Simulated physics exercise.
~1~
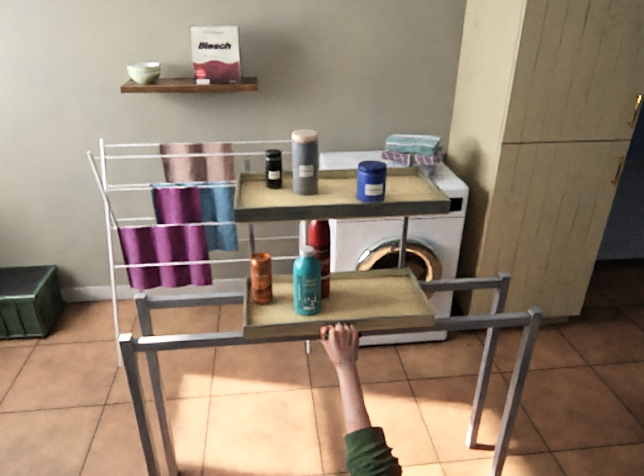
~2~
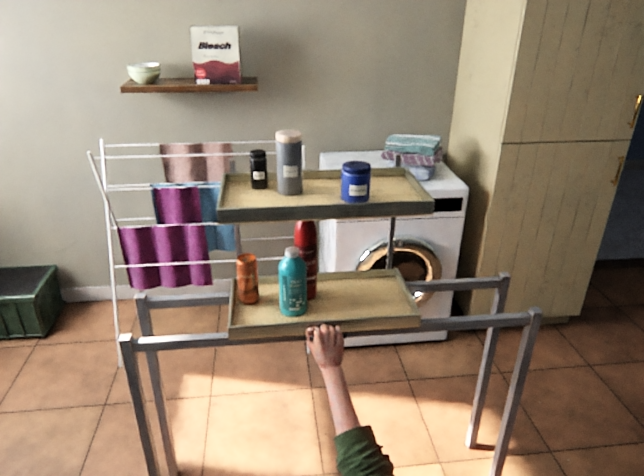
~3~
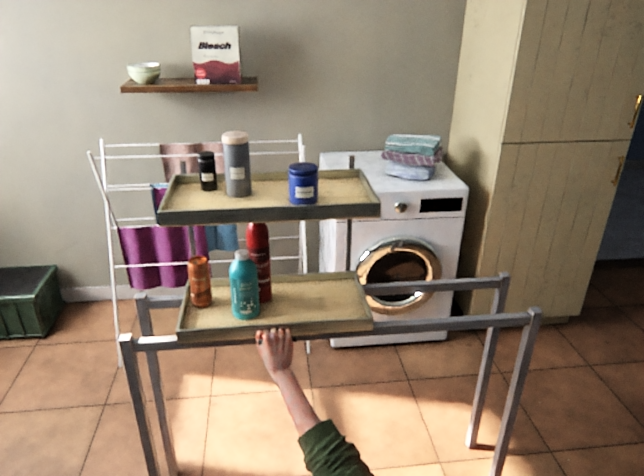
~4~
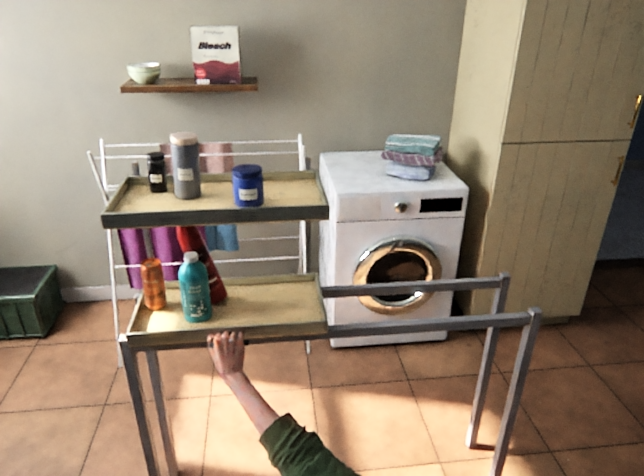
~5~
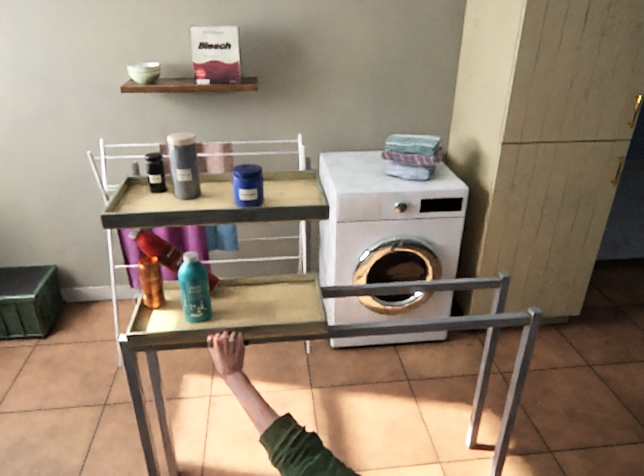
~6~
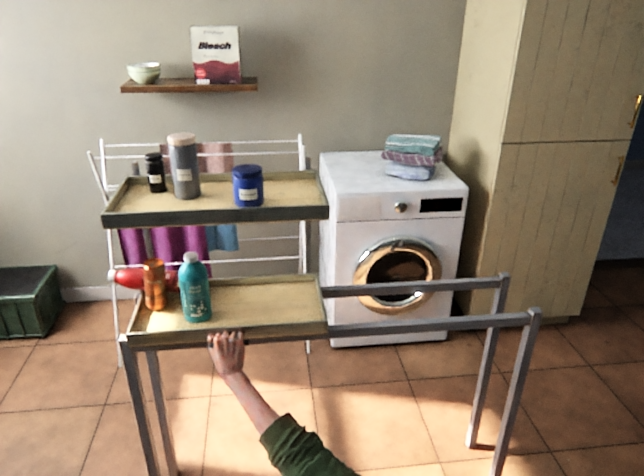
In a laundry room, a hand slides a two-level tray of bottles and jars left along a metal frame until it stops; the tall red bottle on the lower level tips left and ends on its side behind the orange can, while the other containers remain standing.
